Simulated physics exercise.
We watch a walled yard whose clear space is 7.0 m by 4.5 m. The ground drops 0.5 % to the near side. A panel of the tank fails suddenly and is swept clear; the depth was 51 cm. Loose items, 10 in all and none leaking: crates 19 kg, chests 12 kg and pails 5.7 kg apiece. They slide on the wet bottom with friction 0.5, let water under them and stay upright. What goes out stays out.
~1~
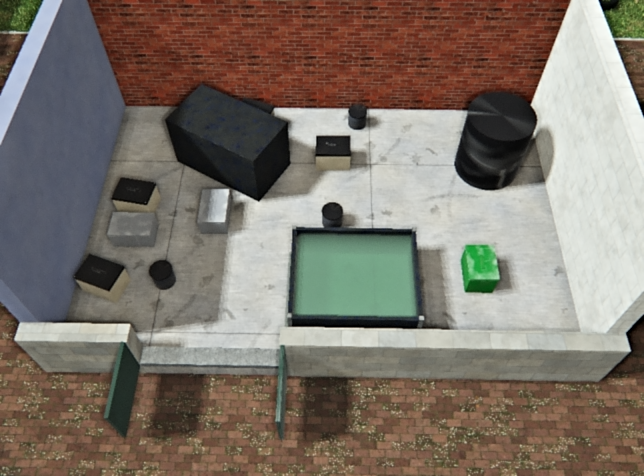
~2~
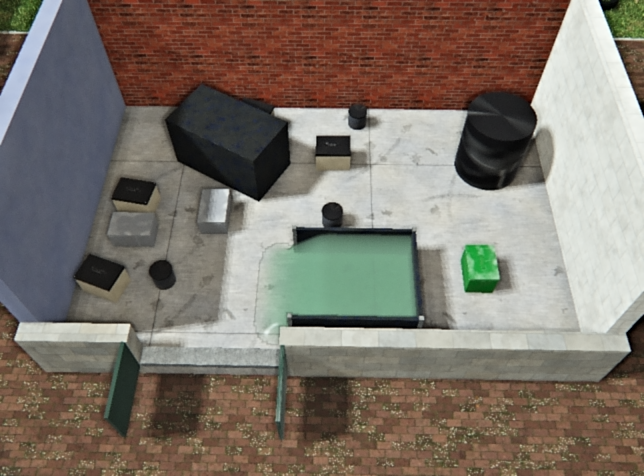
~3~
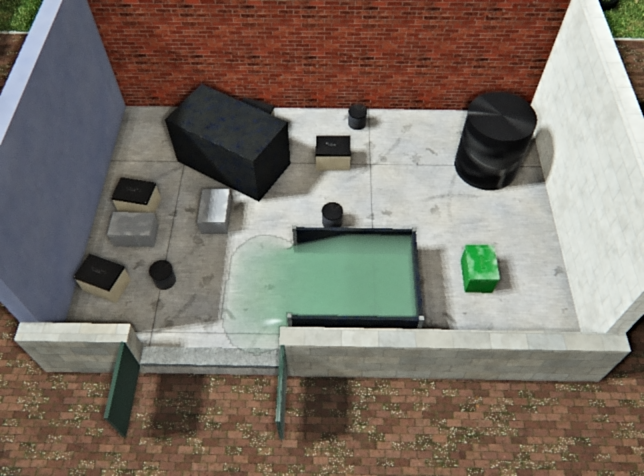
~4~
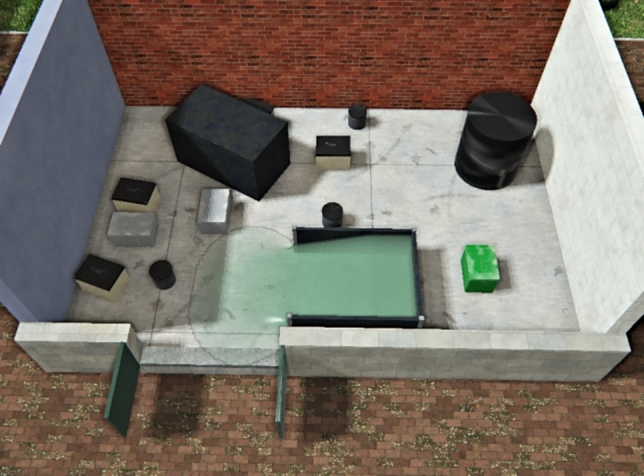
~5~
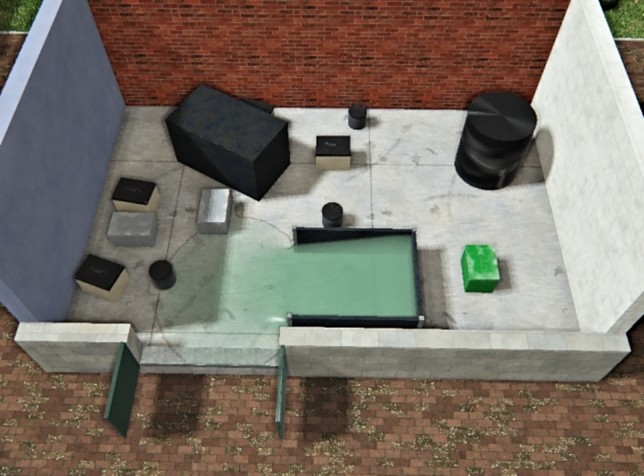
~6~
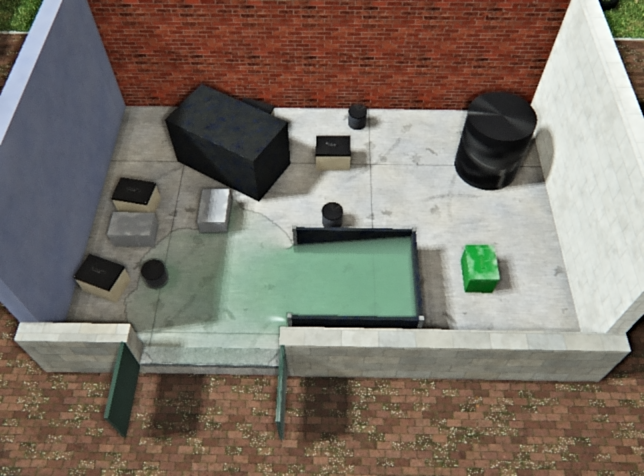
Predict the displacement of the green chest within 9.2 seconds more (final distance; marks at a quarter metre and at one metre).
Green chest holds its place.
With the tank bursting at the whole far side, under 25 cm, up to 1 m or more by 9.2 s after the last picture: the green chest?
In that case the green chest is nudged along.
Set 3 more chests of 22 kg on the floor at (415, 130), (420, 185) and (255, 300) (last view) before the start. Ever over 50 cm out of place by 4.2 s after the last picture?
In that order: Under, under, over.
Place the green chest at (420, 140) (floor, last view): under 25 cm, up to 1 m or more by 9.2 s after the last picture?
It stays put.
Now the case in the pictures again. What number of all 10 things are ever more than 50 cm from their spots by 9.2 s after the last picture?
5 of them.
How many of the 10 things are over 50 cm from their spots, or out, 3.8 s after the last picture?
I count 5.
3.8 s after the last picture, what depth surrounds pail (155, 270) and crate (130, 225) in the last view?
Roughly 9 and 9 cm.
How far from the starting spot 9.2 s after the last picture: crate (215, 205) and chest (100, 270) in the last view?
In that order: 200 cm, 200 cm.
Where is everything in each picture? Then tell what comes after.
The green chest at (482, 262), on the bottom; 2.1 m2 under water; 0 of 10 have shifted, in the first frame.
The green chest at (482, 262), on the bottom; water covers 2.8 m2; 0 of 10 have shifted, in the second frame.
The green chest at (482, 262) rests on the ground; 3.6 m2 under water; 0 of 10 have shifted, in the third frame.
The green chest at (482, 262), on the bottom; water covers 4.6 m2; 0 of 10 have shifted, in the fourth frame.
The green chest at (482, 262) rests on the ground; 5.6 m2 under water; 0 of 10 have shifted, in the fifth frame.
The green chest at (482, 262) rests on the ground; 6.5 m2 under water; 1 of 10 have shifted, in the sixth frame.
Then, 1.2 s after the last picture the green chest is near (482, 262), 0.0 m from its start, aground; 0 of 10 are out; 3 afloat.
Then, 3.8 s after the last picture the green chest is near (482, 262), 0.0 m from its start, aground; 0 of 10 are out; 4 afloat.
Then, 6.2 s after the last picture the green chest is near (482, 262), 0.0 m from its start, aground; 0 of 10 are out; 4 afloat.
Then, 9.2 s after the last picture the green chest is near (482, 262), 0.0 m from its start, aground; 0 of 10 are out; 0 afloat.
